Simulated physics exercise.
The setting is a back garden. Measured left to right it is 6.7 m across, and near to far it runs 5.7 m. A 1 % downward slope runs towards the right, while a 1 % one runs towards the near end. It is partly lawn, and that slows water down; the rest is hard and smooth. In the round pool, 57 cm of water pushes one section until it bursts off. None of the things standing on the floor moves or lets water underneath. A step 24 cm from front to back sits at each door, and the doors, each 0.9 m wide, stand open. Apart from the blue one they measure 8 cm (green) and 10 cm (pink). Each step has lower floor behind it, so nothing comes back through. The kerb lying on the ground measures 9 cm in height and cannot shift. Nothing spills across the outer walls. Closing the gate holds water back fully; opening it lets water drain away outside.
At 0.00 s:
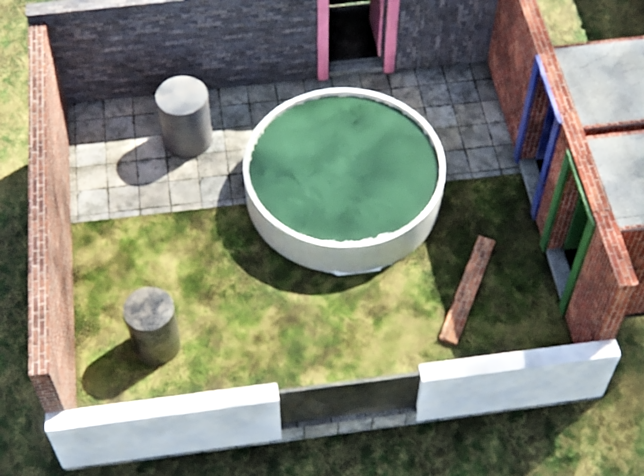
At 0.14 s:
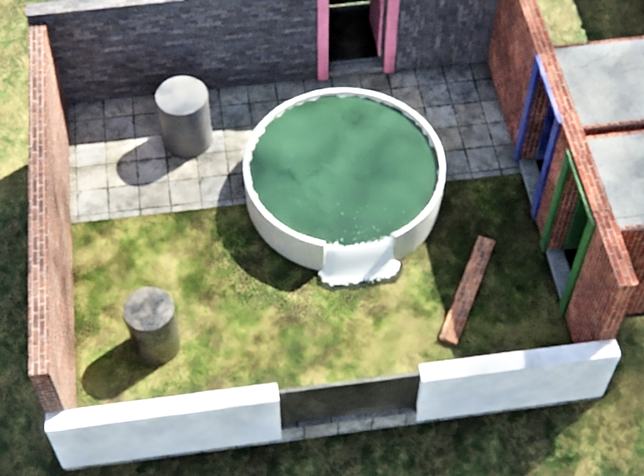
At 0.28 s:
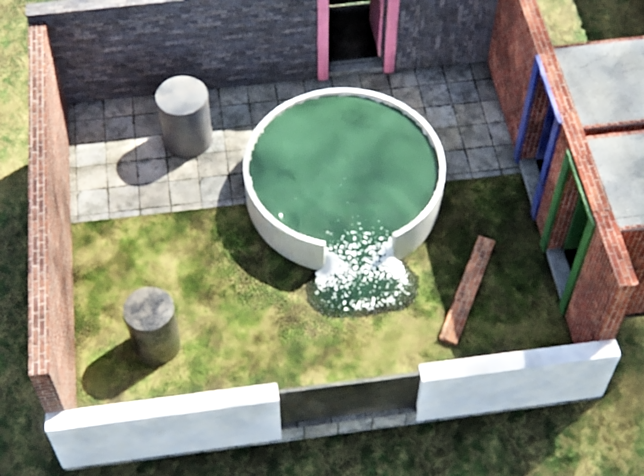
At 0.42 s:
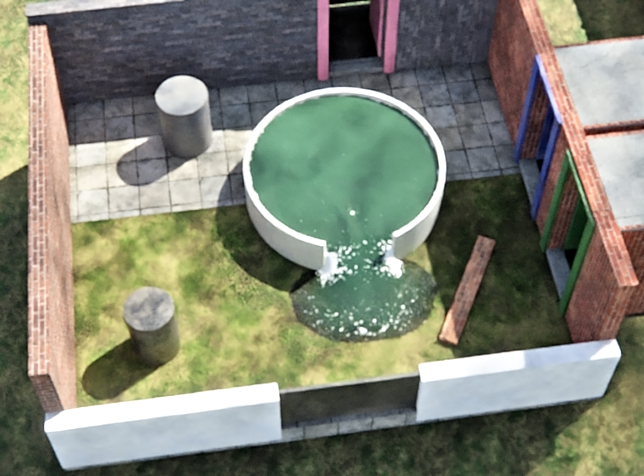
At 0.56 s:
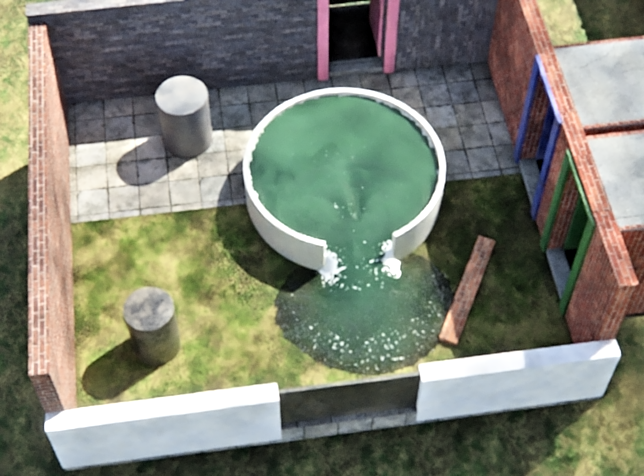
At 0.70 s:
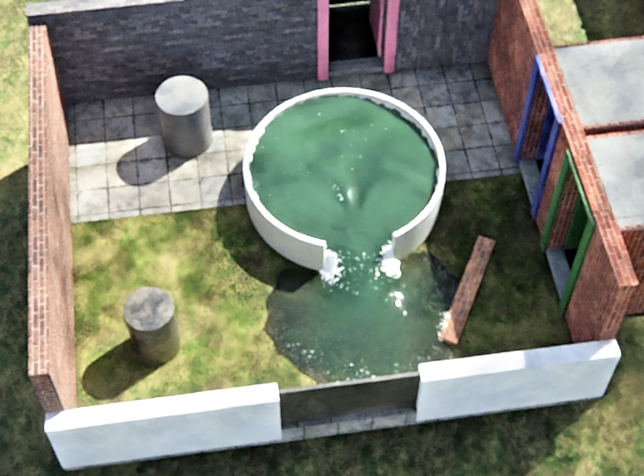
Green water sits still in a round white pool in a walled garden until a section of the near side opens. It pours through the gap in a white, frothy burst, then fans out across the grass as a widening dark puddle, reaching the wooden plank on the right and nearing the front wall.
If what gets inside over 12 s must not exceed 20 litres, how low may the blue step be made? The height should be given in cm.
Around 6.5 cm.
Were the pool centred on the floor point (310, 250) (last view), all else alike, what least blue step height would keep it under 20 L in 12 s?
Near 5.5 cm.
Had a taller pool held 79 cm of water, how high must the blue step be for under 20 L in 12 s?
9.0 cm.
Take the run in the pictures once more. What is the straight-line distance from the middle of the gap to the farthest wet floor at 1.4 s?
Reach: Approx. 2.6 m.
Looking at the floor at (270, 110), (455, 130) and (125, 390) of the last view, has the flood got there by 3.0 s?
Untouched; untouched; soaked.
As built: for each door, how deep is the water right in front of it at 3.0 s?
Green door: 9 cm; pink door: 0 cm; blue door: 0 cm.
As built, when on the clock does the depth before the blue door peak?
I'd say near 7.0 seconds.
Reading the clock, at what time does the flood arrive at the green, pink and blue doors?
It reaches green at 2.8 s, pink at 7.0 s, and blue at 4.0 s.
After 1.4 s water covers 20 % of the floor, deepest (35 cm) near (371, 272); it has not reached the blue door.
After 3.0 s water covers 40 % of the floor, deepest (28 cm) near (581, 374); it has not reached the blue door.
After 12.0 s water covers 100 % of the floor, deepest (16 cm) near (568, 376); 8 cm at the blue door, 0 litres in over its 11 cm step.
At the blue door as built, the water arrived by 4.0 s and peaked near 10 cm at 7.0 s.
Run again over the same 12 s with other heights there, 41 litres in over 5 cm, 13 litres over 7 cm. The limit of 20 litres is kept from about 6.5 cm up.
